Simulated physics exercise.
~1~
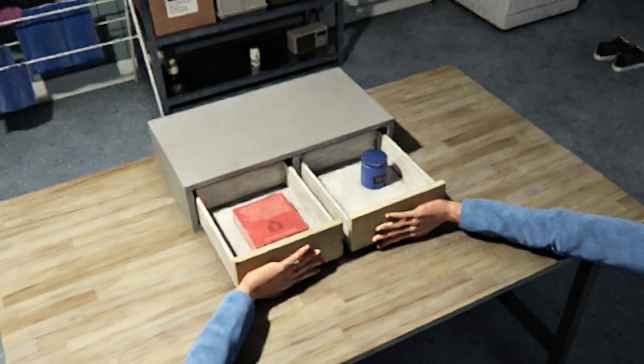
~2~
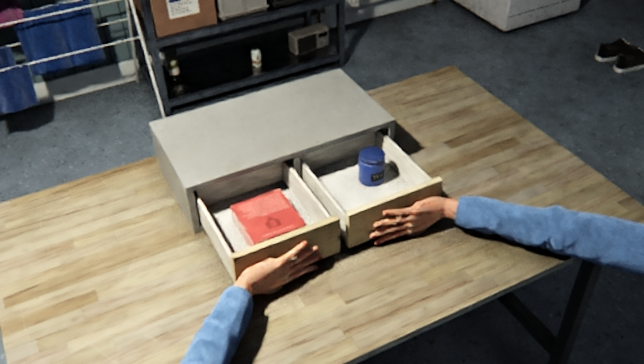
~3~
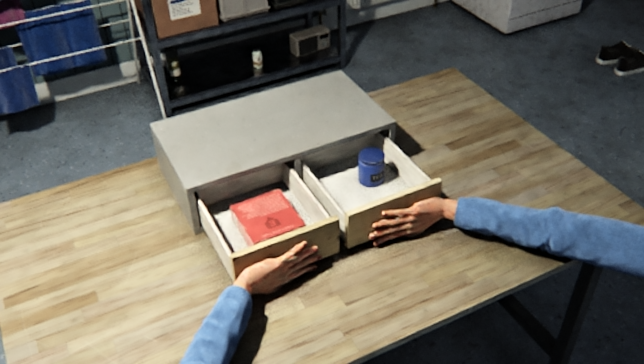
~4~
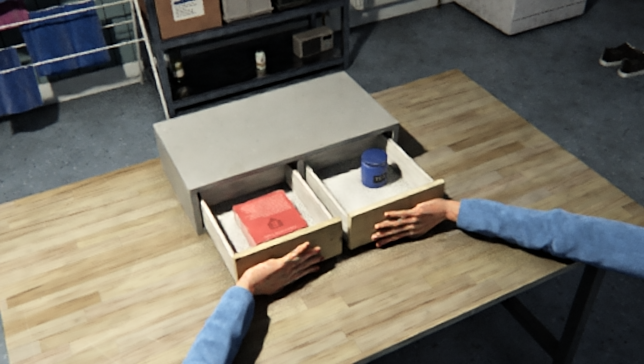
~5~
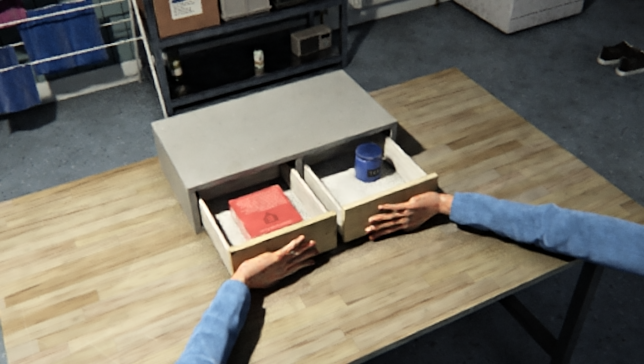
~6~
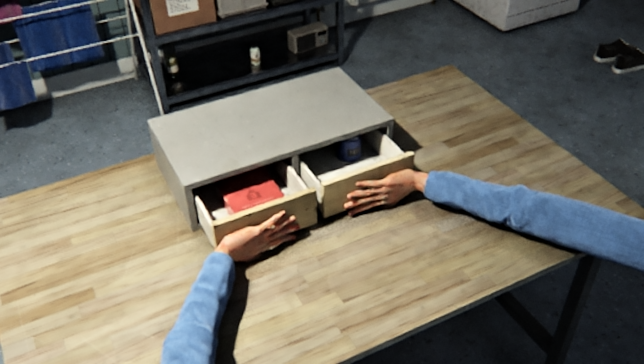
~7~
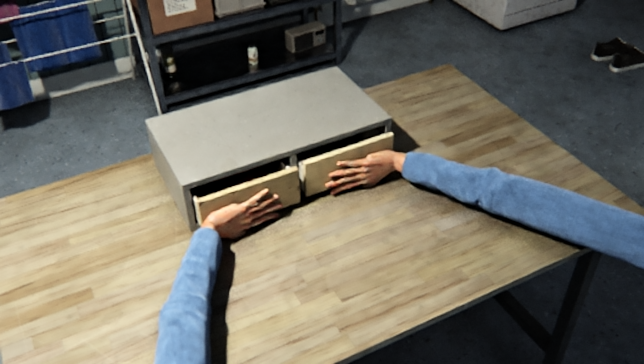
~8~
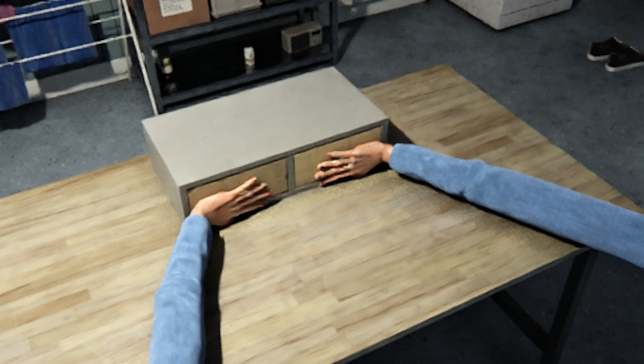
We see a small grey chest on a wooden table with two open drawers, the left holding a red packet and the right a blue jar. Two hands in blue sleeves rest on the drawer fronts, then push both drawers inward until they shut flush, hiding the contents.
